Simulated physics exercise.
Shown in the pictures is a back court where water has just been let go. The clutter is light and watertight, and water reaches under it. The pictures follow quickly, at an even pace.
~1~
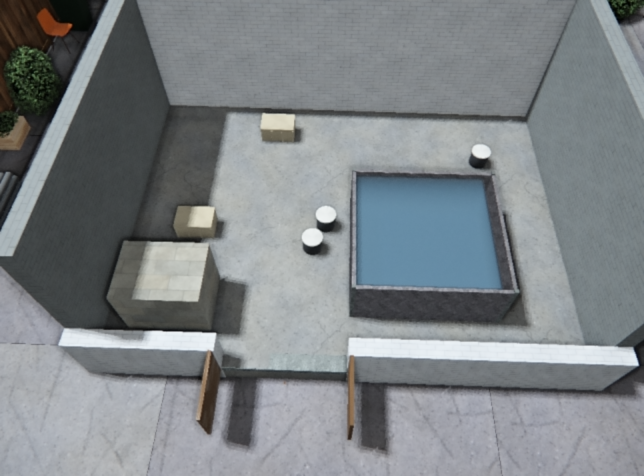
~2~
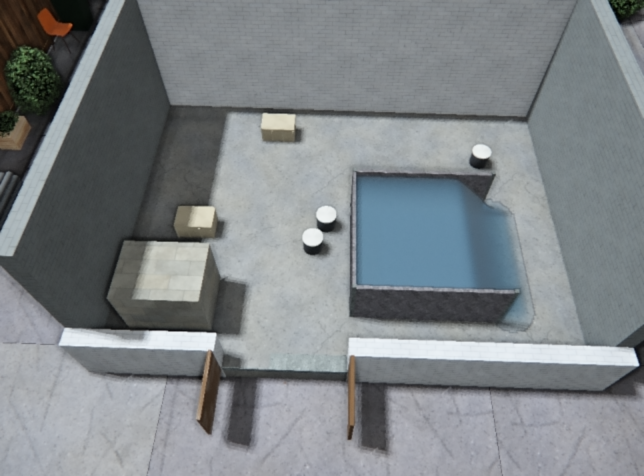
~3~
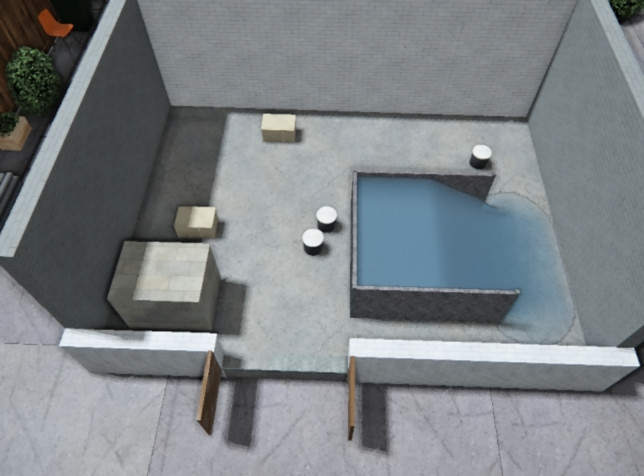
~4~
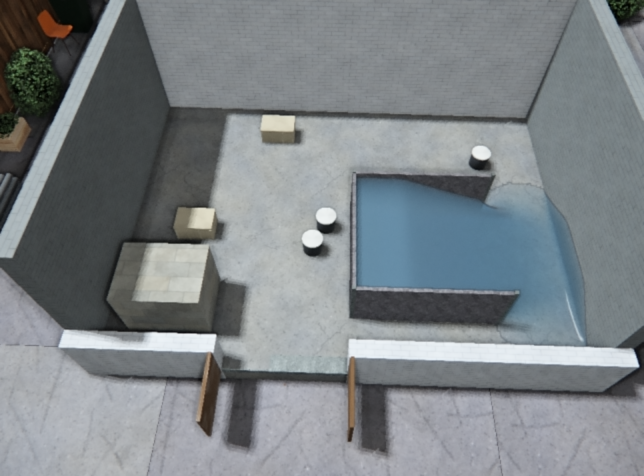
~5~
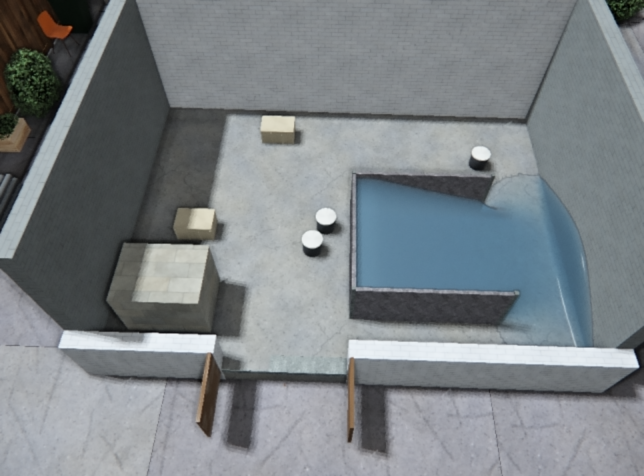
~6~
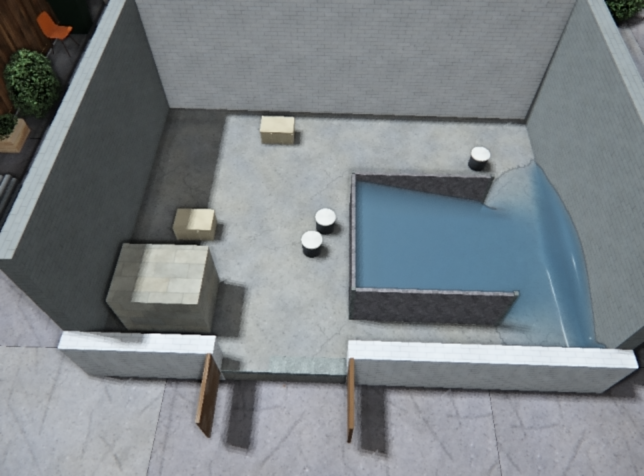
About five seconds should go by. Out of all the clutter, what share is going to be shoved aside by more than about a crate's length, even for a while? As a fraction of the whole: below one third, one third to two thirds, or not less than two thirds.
A third to two thirds of the things get pushed well away.
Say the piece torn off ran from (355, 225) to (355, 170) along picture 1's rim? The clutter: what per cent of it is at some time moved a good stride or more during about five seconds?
Estimate: Close to 80 per cent.
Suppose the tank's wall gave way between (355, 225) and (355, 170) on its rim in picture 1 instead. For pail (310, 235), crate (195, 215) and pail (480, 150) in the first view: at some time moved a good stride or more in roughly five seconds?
Results in order: Moved that far / moved that far / stayed within it.
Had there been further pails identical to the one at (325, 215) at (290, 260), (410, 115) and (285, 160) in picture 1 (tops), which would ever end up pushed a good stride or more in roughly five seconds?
Going by the order given: Stays in place, travels that far, travels that far.
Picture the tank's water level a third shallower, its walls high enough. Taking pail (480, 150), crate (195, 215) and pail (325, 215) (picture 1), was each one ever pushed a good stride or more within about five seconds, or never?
Taking them as listed - the full distance for the first, a shorter distance for the second, a shorter distance for the third.
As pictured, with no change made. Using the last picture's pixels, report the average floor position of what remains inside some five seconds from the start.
Roughly at (276, 214).
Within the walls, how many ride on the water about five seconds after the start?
Counting them up gives 3.
A moment on, 0 of 5 are well off their spots; 0 afloat.
Next, 1 of 5 are well off their spots; 0 afloat.
Later, 1 of 5 are well off their spots; 1 afloat.
In the end, 2 of 5 are well off their spots, and 2 have been at some point; 3 afloat.
